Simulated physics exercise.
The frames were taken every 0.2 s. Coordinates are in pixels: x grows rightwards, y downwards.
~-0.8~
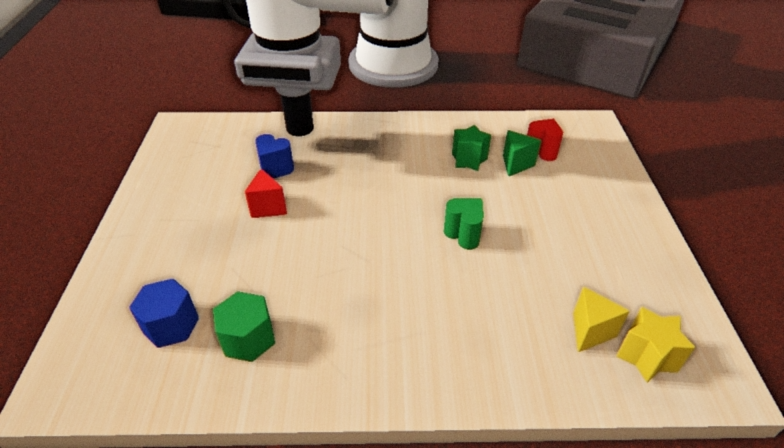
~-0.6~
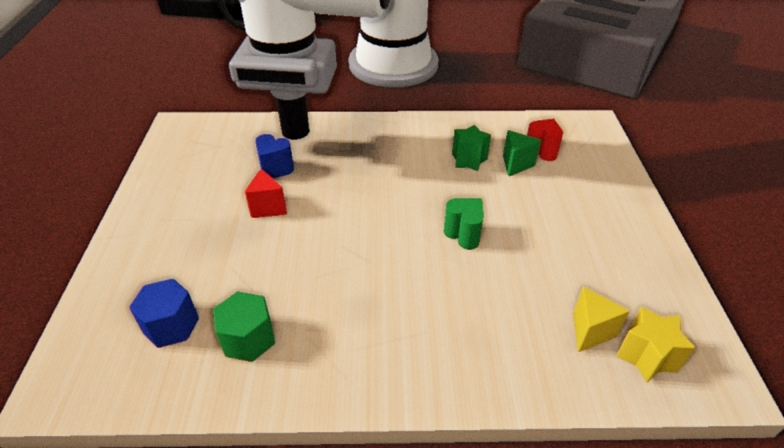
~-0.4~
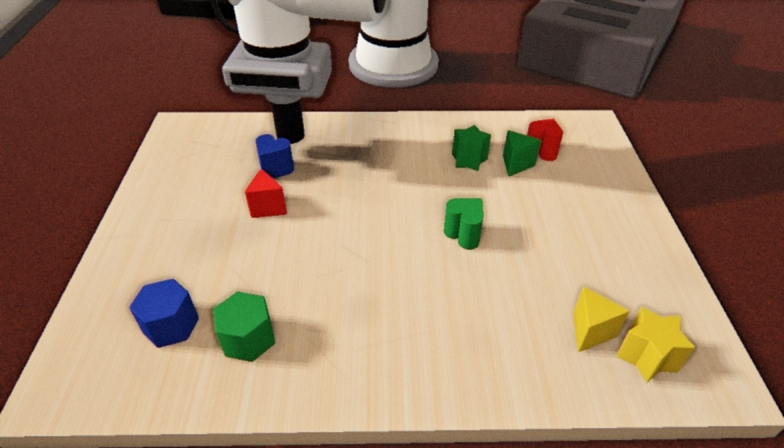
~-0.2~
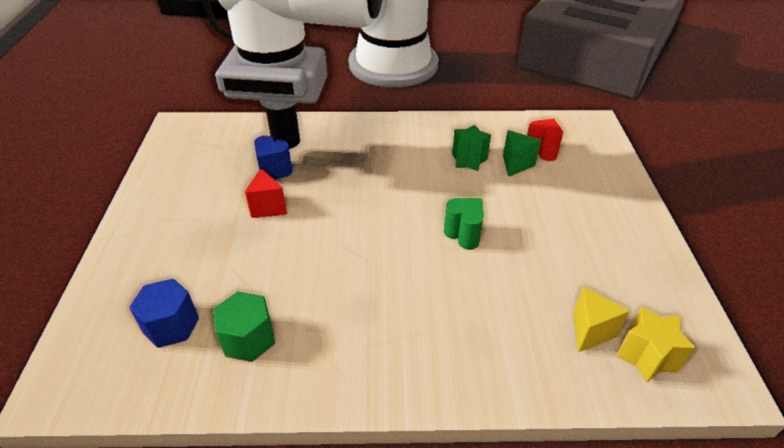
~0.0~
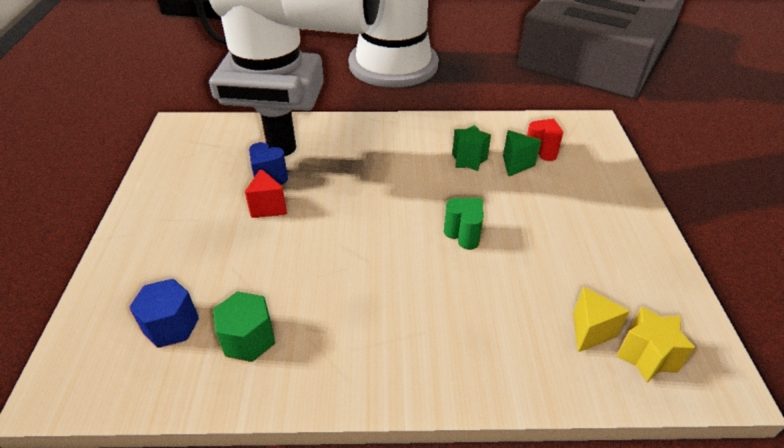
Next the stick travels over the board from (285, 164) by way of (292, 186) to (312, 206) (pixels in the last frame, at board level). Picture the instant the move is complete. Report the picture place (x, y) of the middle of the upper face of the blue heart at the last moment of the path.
I'd expect the centre of its top face to be at (259, 164).
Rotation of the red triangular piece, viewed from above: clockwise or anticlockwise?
Looking down, it rotates anti-clockwise.
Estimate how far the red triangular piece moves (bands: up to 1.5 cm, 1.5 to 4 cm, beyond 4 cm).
It will fall in the lowest band, under 1.5 cm.
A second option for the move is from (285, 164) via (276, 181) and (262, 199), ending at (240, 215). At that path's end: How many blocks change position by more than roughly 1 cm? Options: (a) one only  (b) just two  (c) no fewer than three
My answer is option b.
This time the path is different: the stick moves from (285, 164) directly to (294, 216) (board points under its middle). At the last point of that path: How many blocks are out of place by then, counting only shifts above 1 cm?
The number of blocks that move over 1 cm is two.
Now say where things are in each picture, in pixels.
In the first frame, stick's lower end (300, 129); red triangular piece (263, 182); blue heart (271, 144).
In the second frame, stick (296, 132); blocks still.
In the third frame, stick (291, 136); blocks still.
In the fourth frame, stick (286, 142); blue heart (269, 145).
In the fifth frame, stick (282, 149); red triangular piece (263, 182); blue heart (264, 152).
What follows on the original path. Halfway along, stick (290, 171); red triangular piece (260, 185), turned 20° anticlockwise; blue heart (259, 163), turned 45° clockwise.
At the end, stick (309, 190); red triangular piece (260, 185), turned 20° anticlockwise; blue heart (259, 164), turned 45° clockwise.
